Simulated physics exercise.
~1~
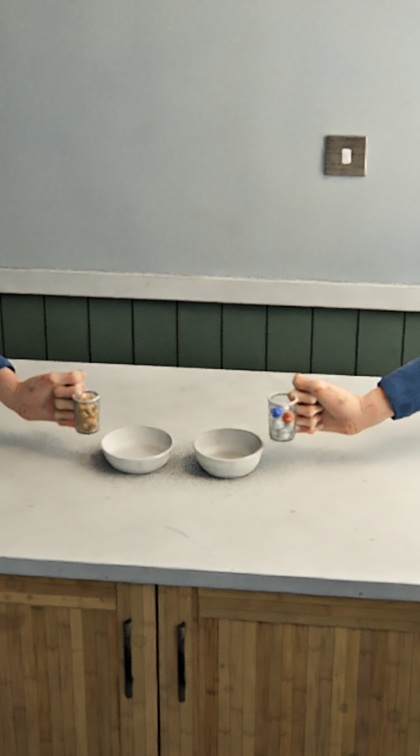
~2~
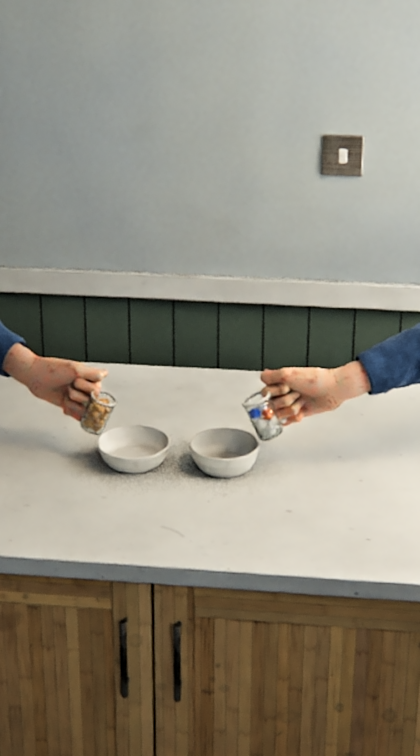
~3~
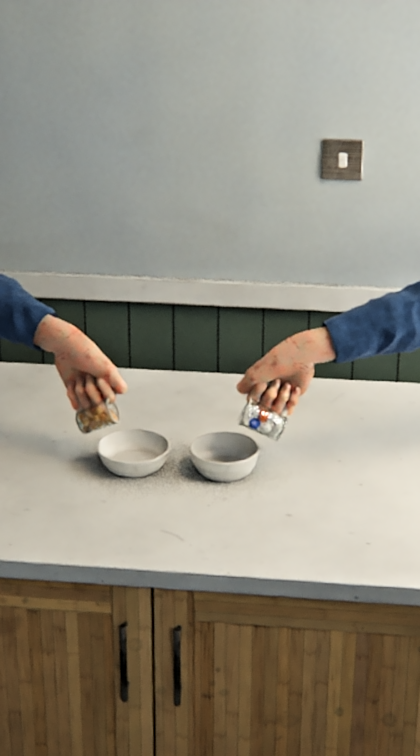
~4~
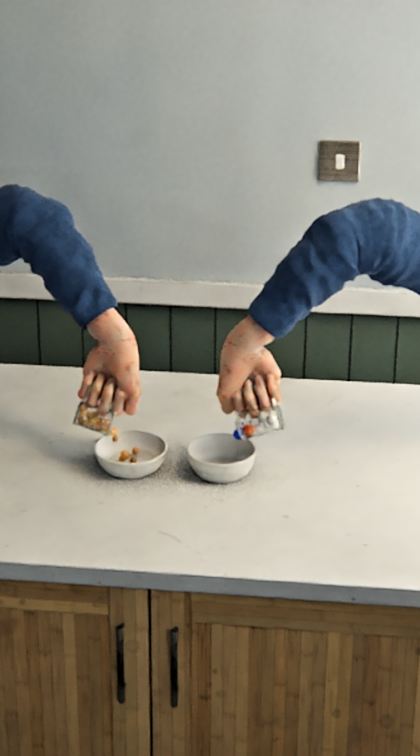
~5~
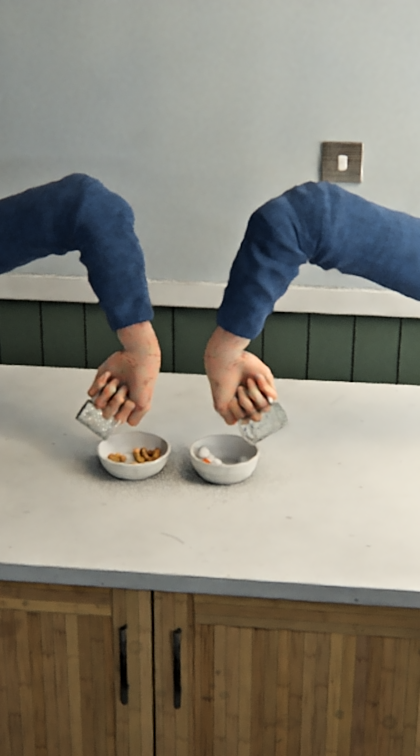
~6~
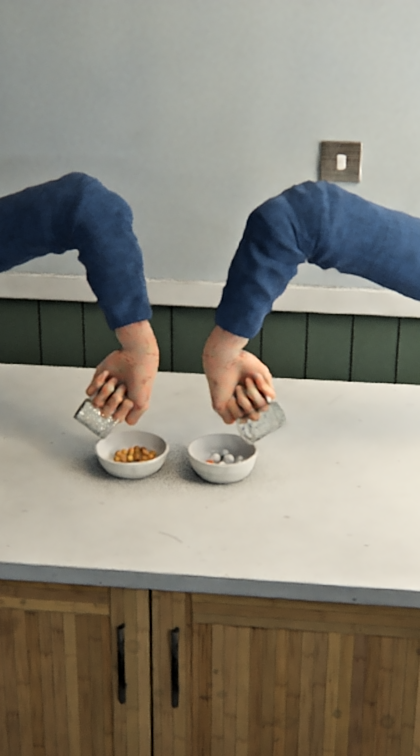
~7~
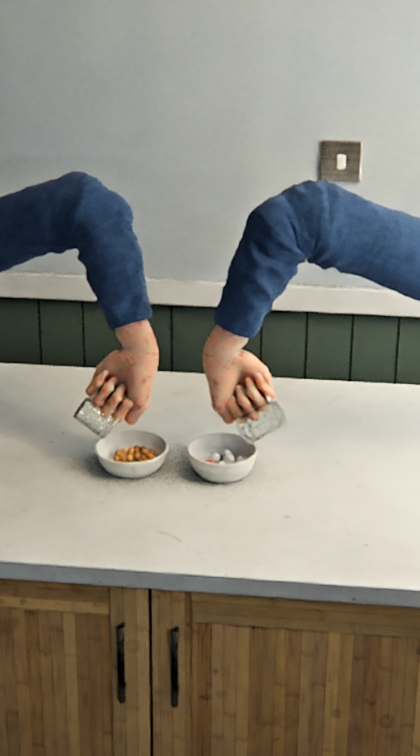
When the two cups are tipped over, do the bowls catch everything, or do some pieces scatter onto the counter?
Both bowls catch everything. The golden-brown pieces all end up in the left bowl and the mostly white mix all ends up in the right one, with nothing spilled on the counter.
